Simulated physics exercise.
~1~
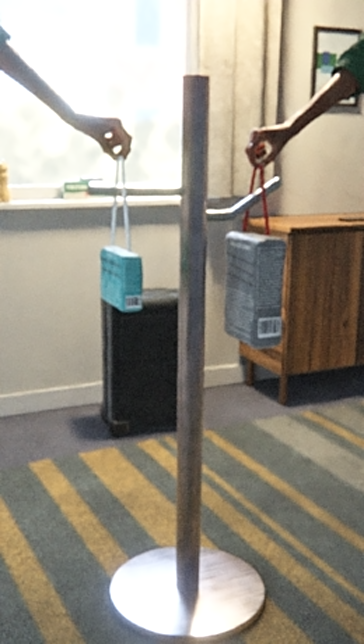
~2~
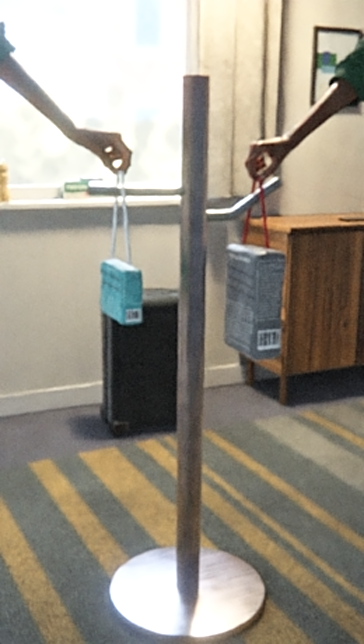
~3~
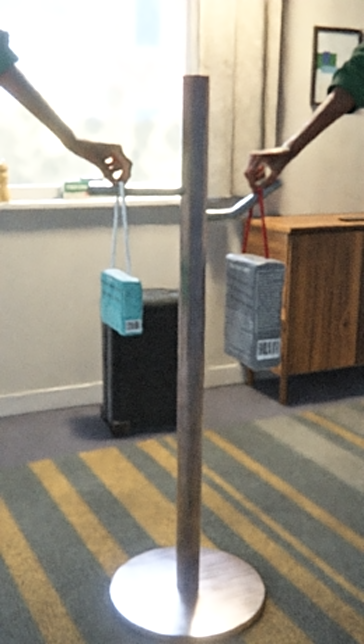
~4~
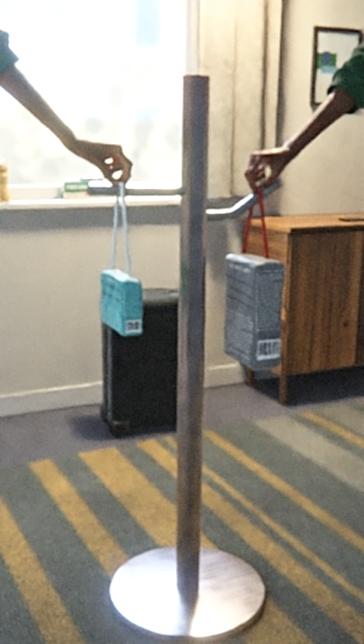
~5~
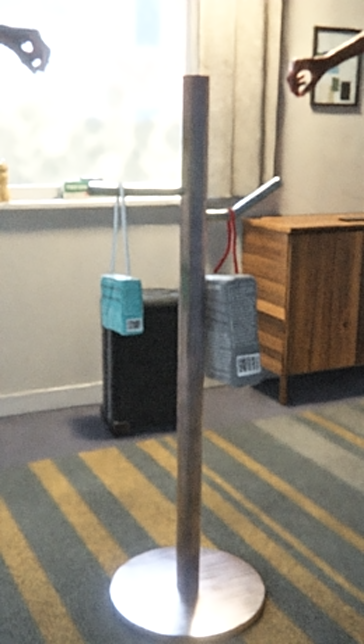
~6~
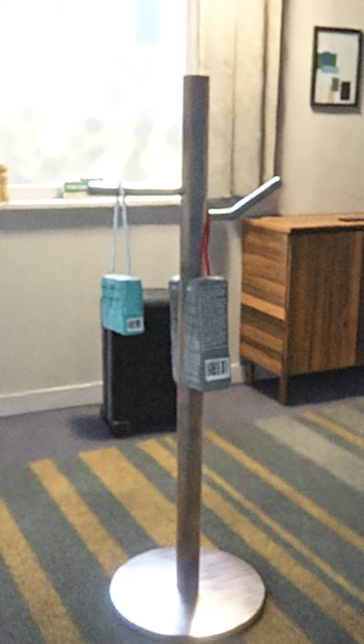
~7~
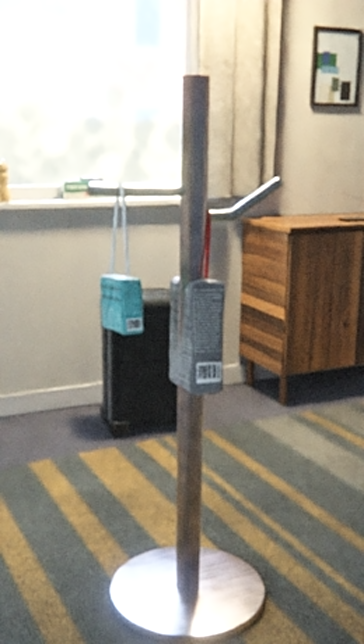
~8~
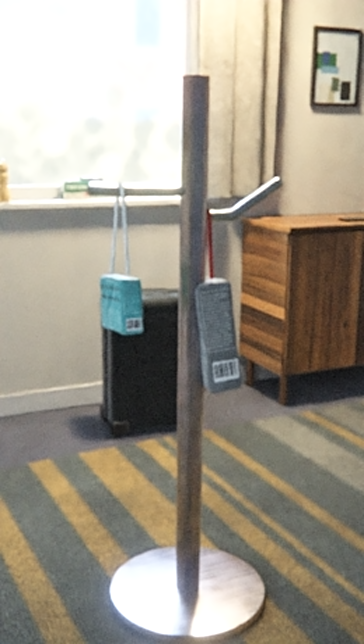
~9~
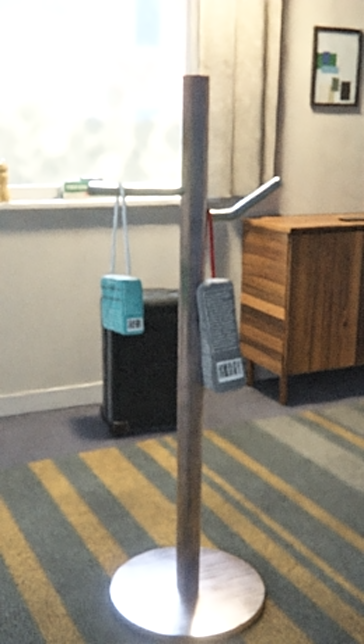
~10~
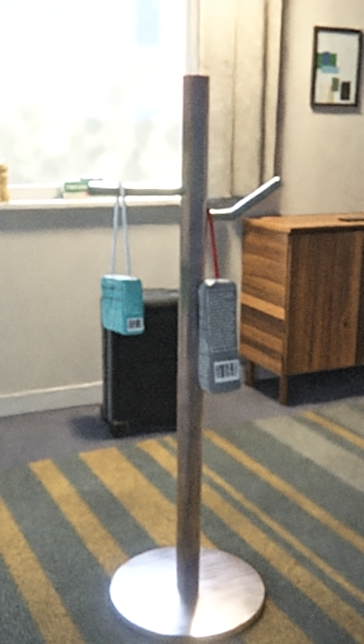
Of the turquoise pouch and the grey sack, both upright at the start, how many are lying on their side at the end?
None of them are lying on their side at the end. The turquoise pouch and the grey sack are both still hanging from their loops.
